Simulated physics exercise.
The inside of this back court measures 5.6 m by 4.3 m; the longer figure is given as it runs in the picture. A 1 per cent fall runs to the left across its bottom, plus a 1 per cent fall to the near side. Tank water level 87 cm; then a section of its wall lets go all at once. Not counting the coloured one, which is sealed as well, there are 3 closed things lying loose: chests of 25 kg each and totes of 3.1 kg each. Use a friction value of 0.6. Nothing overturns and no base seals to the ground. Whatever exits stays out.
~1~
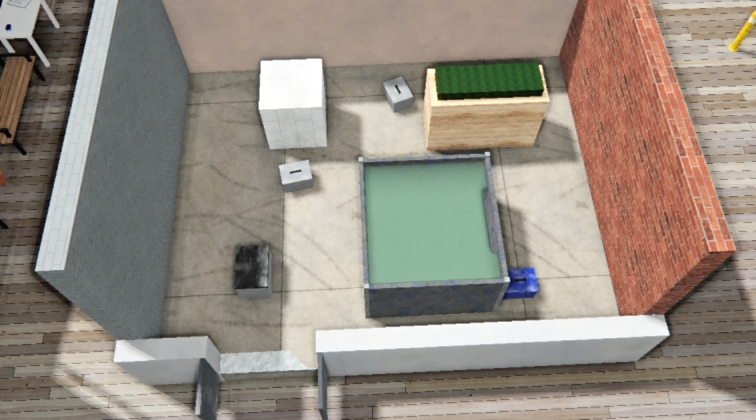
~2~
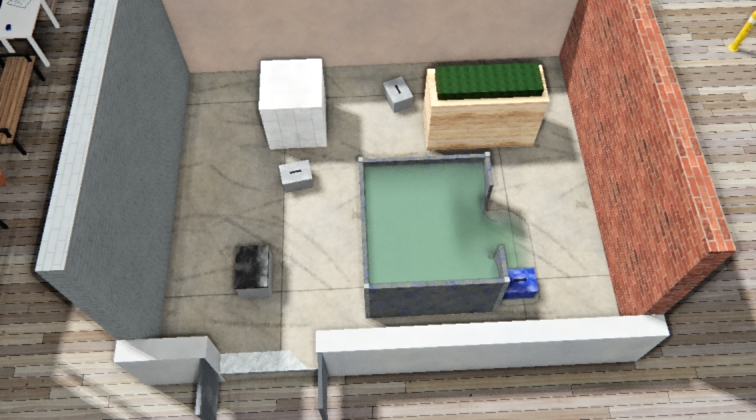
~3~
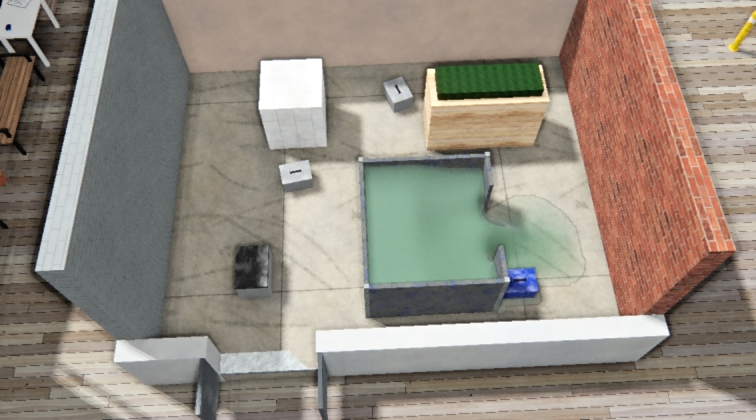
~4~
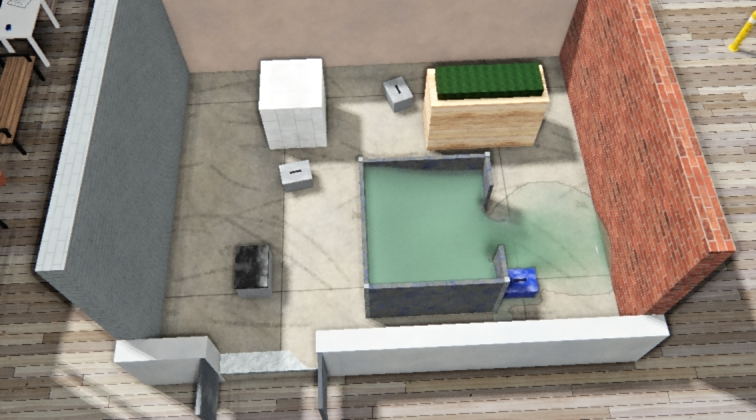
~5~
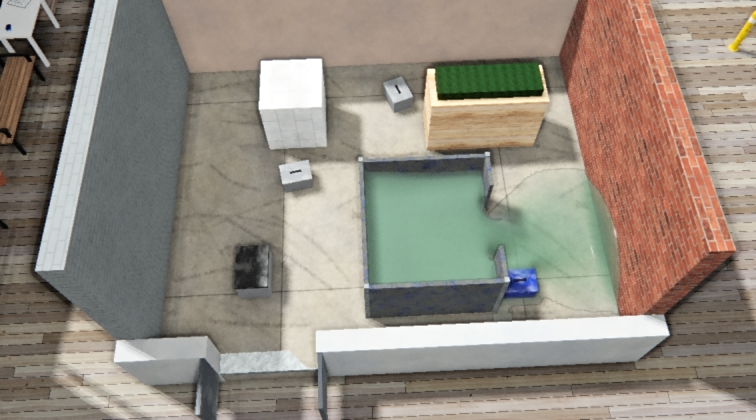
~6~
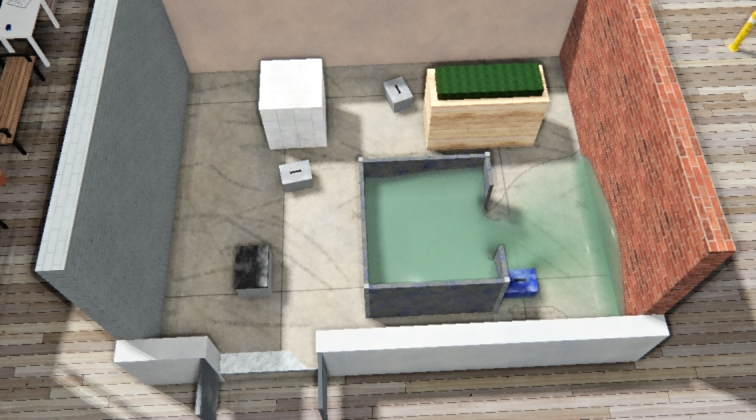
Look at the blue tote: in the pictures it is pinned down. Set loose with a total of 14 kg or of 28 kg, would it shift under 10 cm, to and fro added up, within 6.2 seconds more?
For it, neither weight holds it.
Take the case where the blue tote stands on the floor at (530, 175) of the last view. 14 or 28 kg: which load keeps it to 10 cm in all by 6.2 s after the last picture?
Both fall short.
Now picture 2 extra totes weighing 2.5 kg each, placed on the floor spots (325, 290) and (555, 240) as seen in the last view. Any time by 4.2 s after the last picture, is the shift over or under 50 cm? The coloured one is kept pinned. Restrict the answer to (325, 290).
It is under.
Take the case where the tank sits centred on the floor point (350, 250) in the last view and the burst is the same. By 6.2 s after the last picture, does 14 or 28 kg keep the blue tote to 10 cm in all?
So then both weights fall short.
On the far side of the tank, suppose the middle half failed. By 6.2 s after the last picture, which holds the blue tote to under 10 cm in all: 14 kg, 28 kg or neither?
In that case just the heavier mass works.
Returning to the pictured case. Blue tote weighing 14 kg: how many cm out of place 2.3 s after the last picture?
It would be some 60 cm from its spot.
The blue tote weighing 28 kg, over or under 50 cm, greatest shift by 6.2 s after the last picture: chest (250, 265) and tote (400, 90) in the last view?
Taking them as asked: Not beyond and beyond.
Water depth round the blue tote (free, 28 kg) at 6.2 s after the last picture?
Close to 10 cm deep.
Then, 0.6 s after the last picture the blue tote would be 30 cm from its start with 14 kg and 20 cm from its start with 28 kg; 8 cm of water round it then.
Then, 2.3 s after the last picture the blue tote would be 57 cm from its start with 14 kg and 17 cm from its start with 28 kg; 17 cm of water round it then.
Then, 4.2 s after the last picture the blue tote would be 1 cm from its start with 14 kg and 21 cm from its start with 28 kg; 15 cm of water round it then.
Then, 6.2 s after the last picture the blue tote would be 94 cm from its start with 14 kg and 21 cm from its start with 28 kg; 10 cm of water round it then.
